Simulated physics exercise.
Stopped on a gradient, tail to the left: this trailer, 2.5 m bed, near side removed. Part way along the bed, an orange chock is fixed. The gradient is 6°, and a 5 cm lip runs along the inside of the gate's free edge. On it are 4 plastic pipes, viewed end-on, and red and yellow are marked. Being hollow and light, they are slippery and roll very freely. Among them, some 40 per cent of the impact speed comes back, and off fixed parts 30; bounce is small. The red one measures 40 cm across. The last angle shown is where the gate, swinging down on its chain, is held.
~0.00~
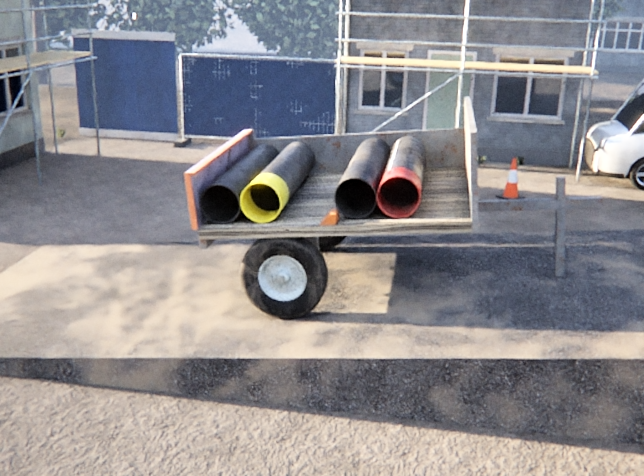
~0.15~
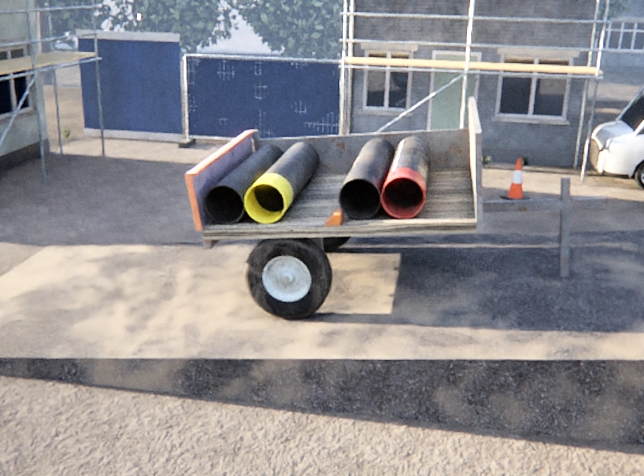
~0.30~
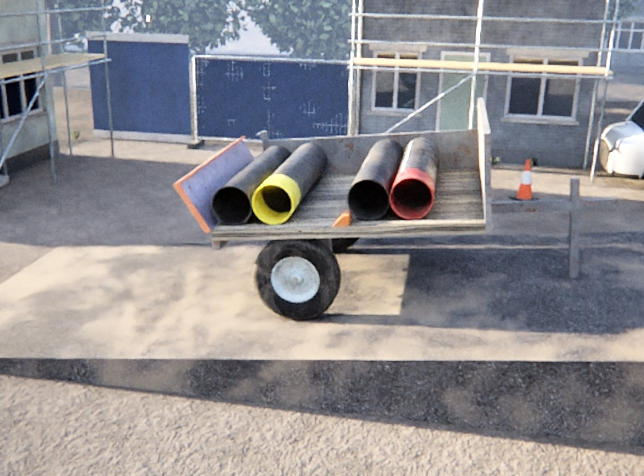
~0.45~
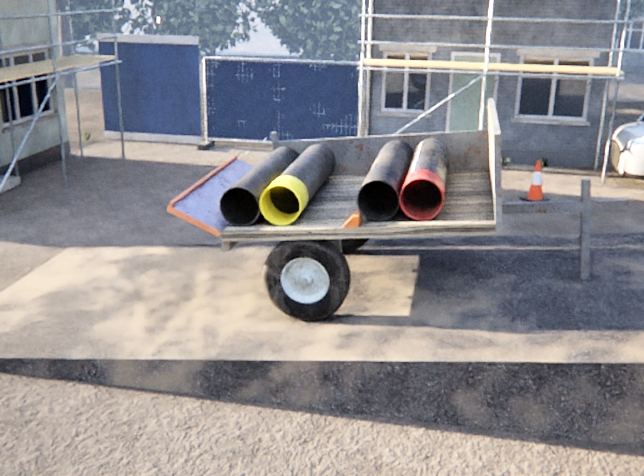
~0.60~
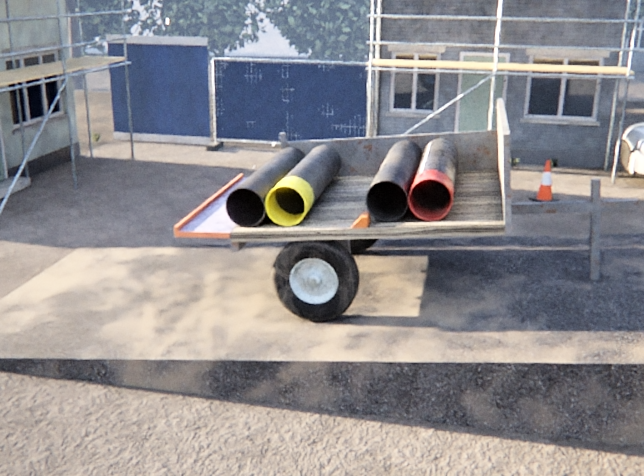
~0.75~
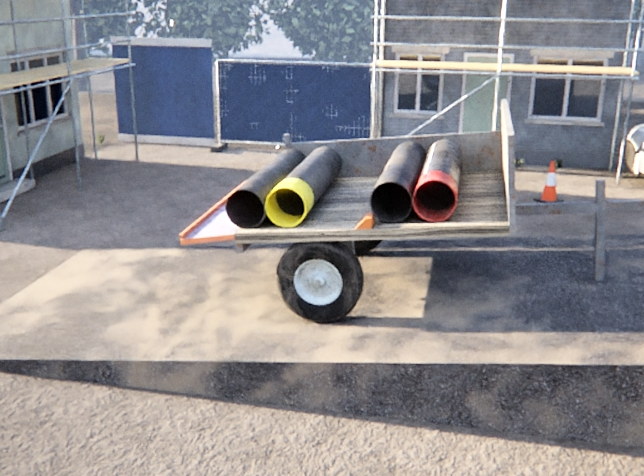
A yard with scaffolded buildings and blue fence panels is seen from slightly above, facing the open side of a parked trailer. Four dark pipes lie end-on across its wooden bed, a yellow-rimmed one in the left pair and a red-rimmed one at far right, with an orange-edged gate at left. The gate swings down leftward to slightly below level while the pipes stay in place and the camera pans slightly left.
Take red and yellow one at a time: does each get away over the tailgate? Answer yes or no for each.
Red: No, yellow: Yes.
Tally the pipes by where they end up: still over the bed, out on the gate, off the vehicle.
The numbers run 2, 0, 2 in that sequence.
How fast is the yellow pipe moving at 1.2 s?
The speed is close to 0.5 m/s.
By 1.2 s, red is on the bed, 190 cm short of the hinge; yellow is on the bed, 30 cm short of the hinge, rolling left; 0 gone off the back.
By 1.6 s, yellow is on the bed, 5 cm short of the hinge, rolling left; as before, red; 0 gone off the back.
By 2.1 s, yellow is on the gate, 35 cm past the hinge, rolling left; as before, red; 1 gone off the back.
By 2.6 s, yellow is dropping off the gate; as before, red; 2 gone off the back.
Finally (4.7 s), red is on the bed, 190 cm short of the hinge; yellow is off the vehicle; 2 gone off the back.
